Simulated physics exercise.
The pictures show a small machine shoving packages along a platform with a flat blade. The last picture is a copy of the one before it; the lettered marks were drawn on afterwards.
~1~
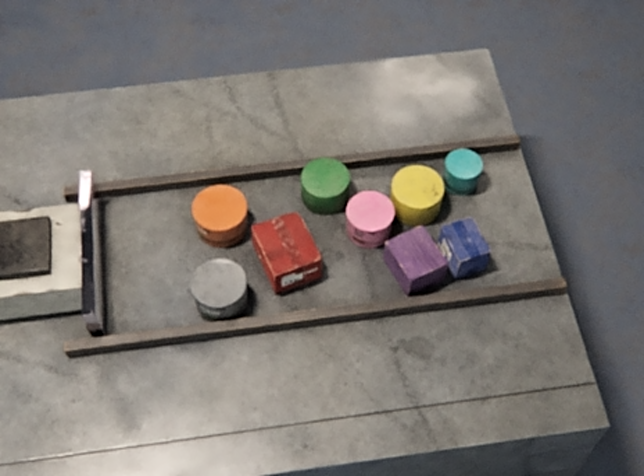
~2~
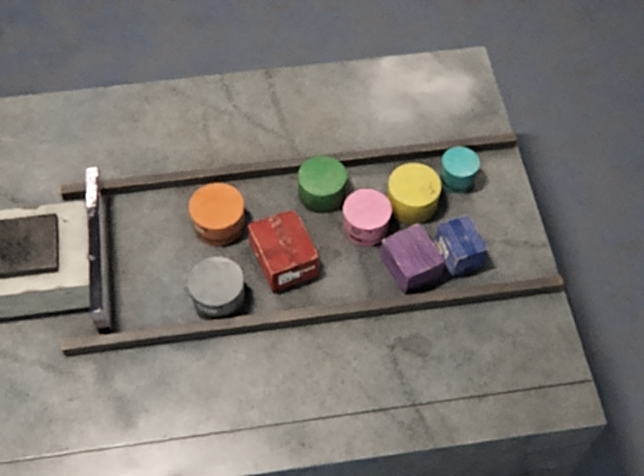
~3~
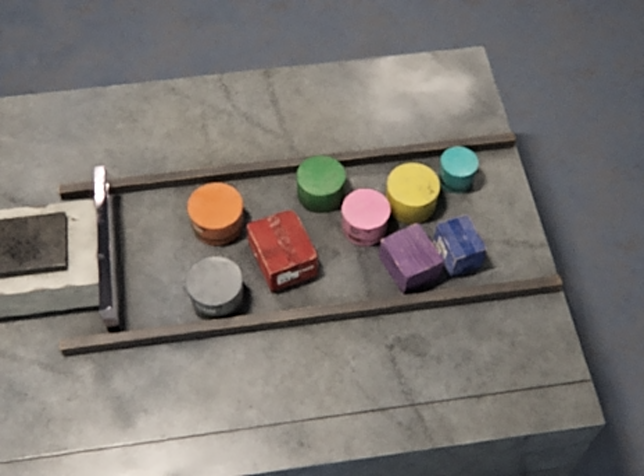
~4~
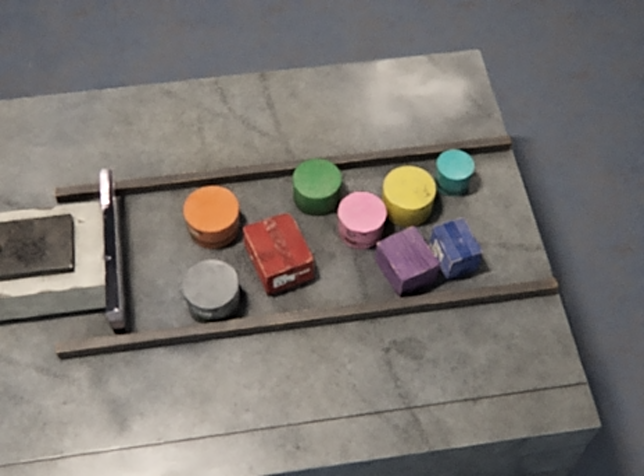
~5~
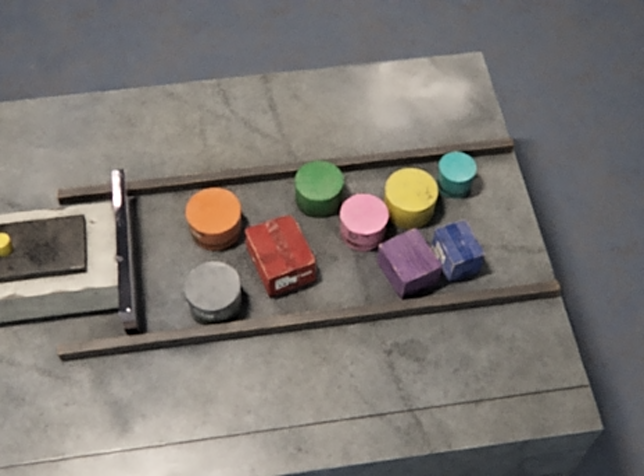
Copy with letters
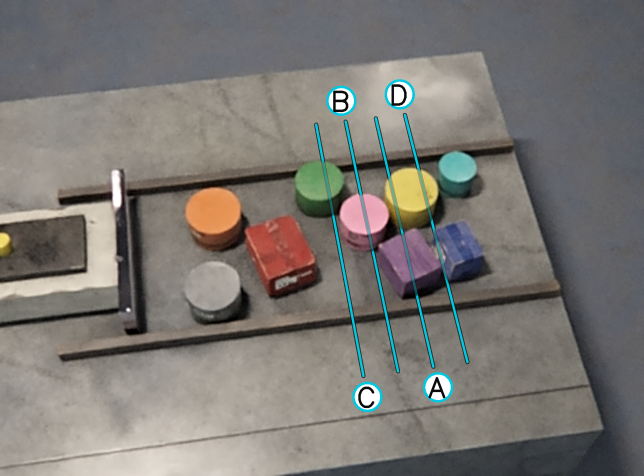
A small machine with a flat blade crept slowly to the right along a grey platform between two rails, while the colourful round tubs and boxes ahead of it stayed where they were, untouched.
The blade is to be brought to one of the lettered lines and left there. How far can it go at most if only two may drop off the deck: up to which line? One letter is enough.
Stop at A.
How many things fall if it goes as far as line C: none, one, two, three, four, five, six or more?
The count is none.
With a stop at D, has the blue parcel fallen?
Yes.
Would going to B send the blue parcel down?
No.
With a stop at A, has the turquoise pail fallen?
Yes.
On the copy, A at (402, 232); B at (370, 236); C at (338, 240); D at (434, 228).
On A. First, robot (151, 234); grey pail (267, 291); orange pail (257, 215).
Then, robot (254, 221); turquoise pail (486, 162); blue parcel (484, 249).
Finally, robot (329, 213); turquoise pail over the edge; blue parcel over the edge; two fallen.
By contrast, B is within the limit but short; C is within the limit but short; D drops four.
